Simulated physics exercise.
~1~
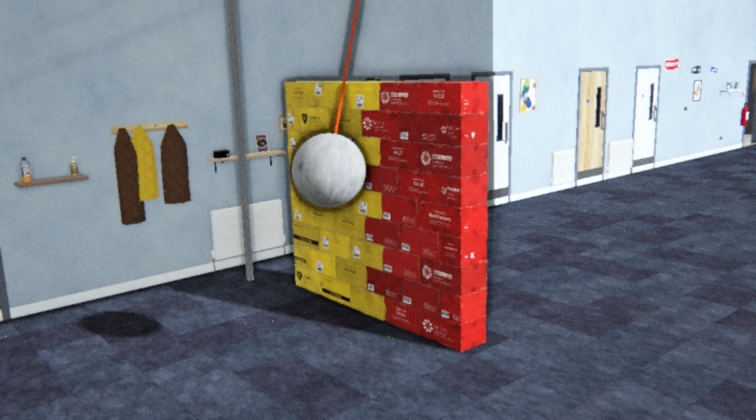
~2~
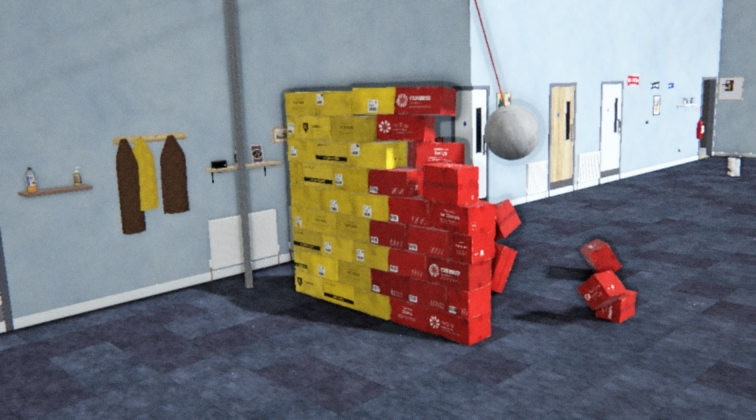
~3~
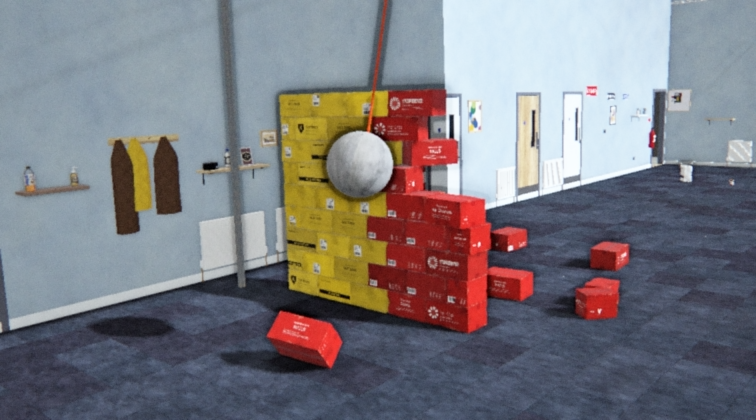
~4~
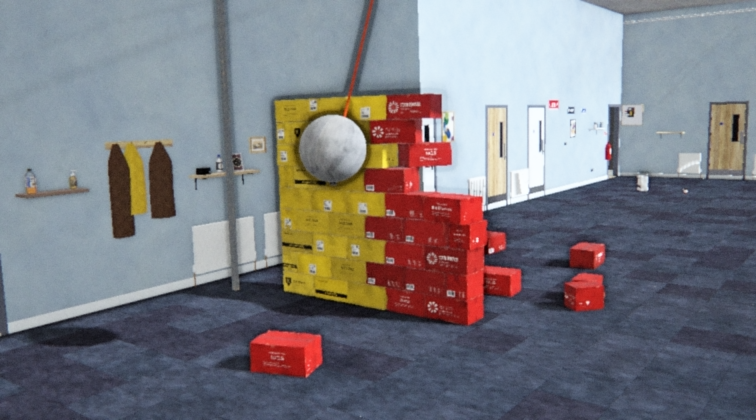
A pale stone ball on a reddish line swings in front of a wall of taped cartons, yellow on the left and red on the right, standing on a dark carpeted floor in a blue-walled hallway with coats, shelves and doors behind. The view drifts slightly sideways around it. The ball swings to the right, and several red cartons are knocked out and tumble to the floor. It then swings back left across the wall, while another red carton lies out in front. At the end, the yellow part still stands beside a gapped red edge.
